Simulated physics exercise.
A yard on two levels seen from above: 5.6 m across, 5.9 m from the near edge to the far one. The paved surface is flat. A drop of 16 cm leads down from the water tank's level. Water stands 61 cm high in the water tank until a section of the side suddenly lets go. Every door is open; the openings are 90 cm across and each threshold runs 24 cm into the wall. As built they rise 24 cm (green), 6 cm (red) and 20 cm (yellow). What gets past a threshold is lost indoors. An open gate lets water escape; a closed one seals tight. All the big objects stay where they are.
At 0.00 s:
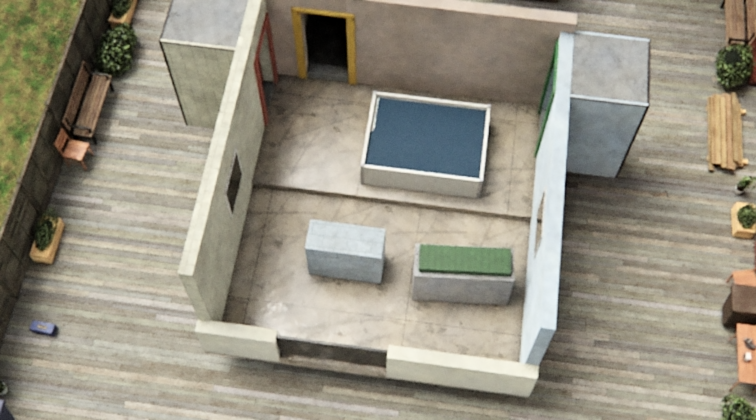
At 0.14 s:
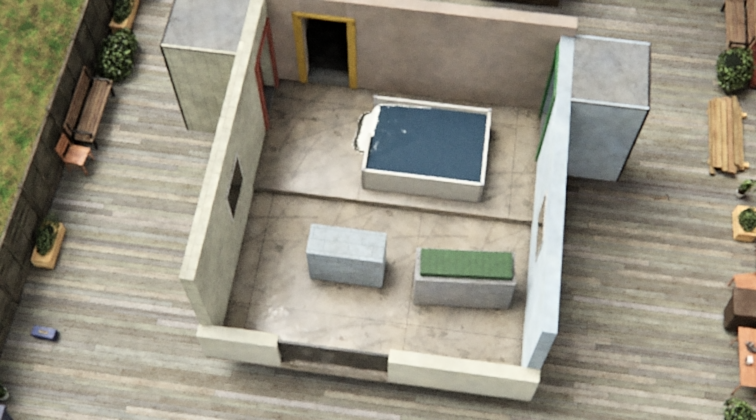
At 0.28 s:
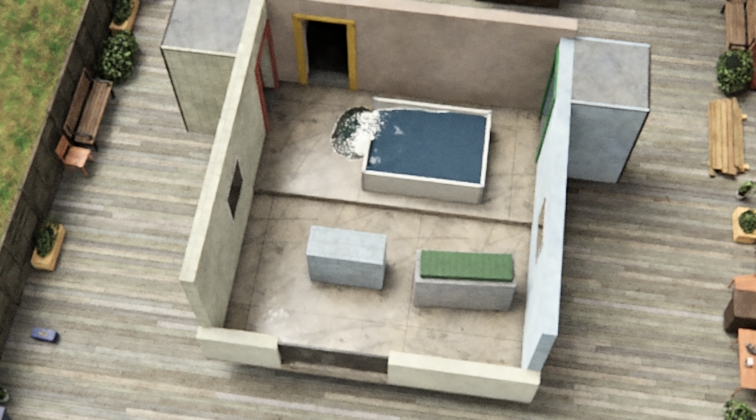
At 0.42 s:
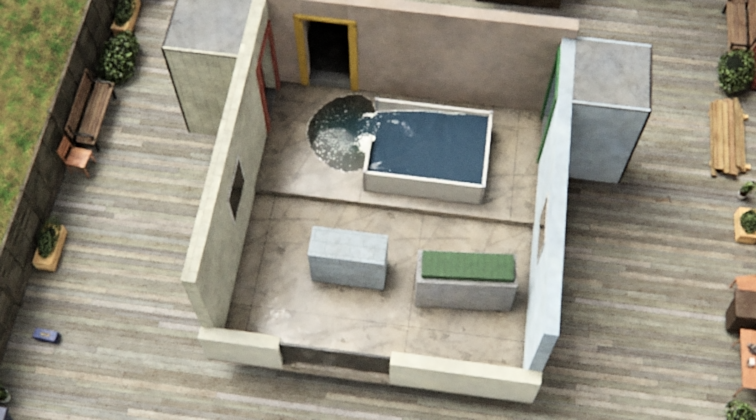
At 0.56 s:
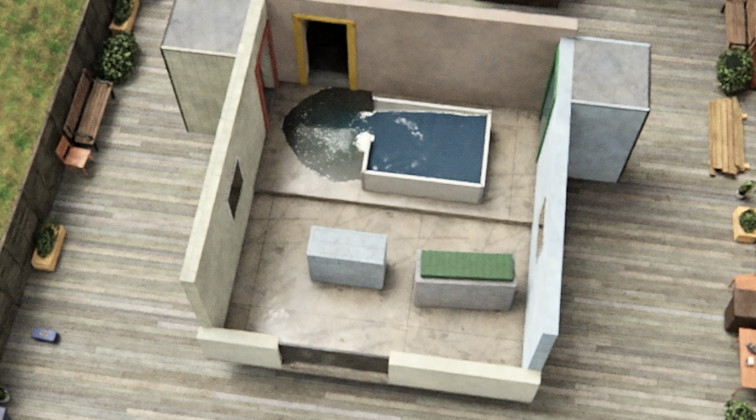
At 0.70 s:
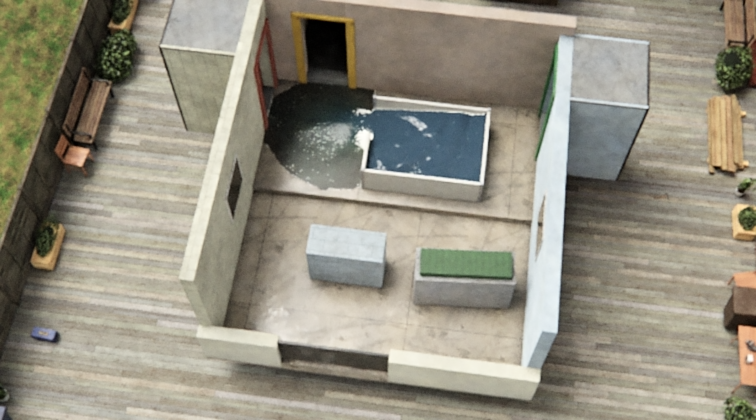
A roofless, pale-walled room stands on a grey plank deck, seen from high above by a camera that stays still. A white-rimmed tank of dark blue water sits near the back wall, right of a yellow-framed doorway, with a grey block and a green-topped one in front. Water bursts from the tank's left side, foams, and spreads leftward across the floor in a widening dark pool, reaching the red door.
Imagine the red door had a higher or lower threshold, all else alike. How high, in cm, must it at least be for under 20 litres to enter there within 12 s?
It would have to be roughly 28 cm high.
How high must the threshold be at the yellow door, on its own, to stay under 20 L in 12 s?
Roughly 16 cm at yellow.
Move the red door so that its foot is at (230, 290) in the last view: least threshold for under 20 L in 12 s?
Roughly 11.0 cm.
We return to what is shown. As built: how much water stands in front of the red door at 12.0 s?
About 8.0 cm.
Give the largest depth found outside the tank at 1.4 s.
Up to some 40 cm.
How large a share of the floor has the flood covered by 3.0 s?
Near 35 per cent is wet.
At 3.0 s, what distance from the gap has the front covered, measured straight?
Roughly 5.2 m.
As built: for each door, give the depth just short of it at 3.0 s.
In cm: Green 0, red 25, yellow 18.
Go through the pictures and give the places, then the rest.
Still water, 61 cm deep, in the water tank at (427, 138); the red door at (266, 73) is dry, in the first frame.
The gap is at (374, 127), the front 0.3 m out at (358, 147); the back of the water tank holds 61 cm, in the second frame.
Water pours out at (374, 131) and has run 0.8 m, to (335, 141); about 9 cm deep outside, 61 cm at the back, in the third frame.
The front is at (311, 136), 1.3 m from the gap at (375, 131); 1.7 m2 of floor is wet, 61 cm left at the back, in the fourth frame.
The gap is at (374, 131), the front 1.8 m out at (286, 125); the back of the water tank holds 61 cm, in the fifth frame.
Water pours out at (373, 129) and has run 2.2 m, to (272, 102); about 4 cm deep outside, 60 cm at the back; water is at the red door at (266, 78), in the sixth frame.
After 1.4 s water covers 20 % of the floor, deepest (40 cm) near (276, 84); 19 cm at the red door, 52 litres in over its 6 cm threshold.
After 3.0 s water covers 35 % of the floor, deepest (26 cm) near (273, 98); 25 cm at the red door, 304 litres in over its 6 cm threshold.
After 12.0 s water covers 90 % of the floor, deepest (10 cm) near (513, 343); 8 cm at the red door, 647 litres in over its 6 cm threshold.
At the red door as built, the water arrived by 0.7 s and peaked near 30 cm at 2.2 s.
With a threshold of 23.5 cm, 50 litres would have come in within the 12 s; with 31.5 cm, 7 litres. So under 20 litres takes about 28 cm.
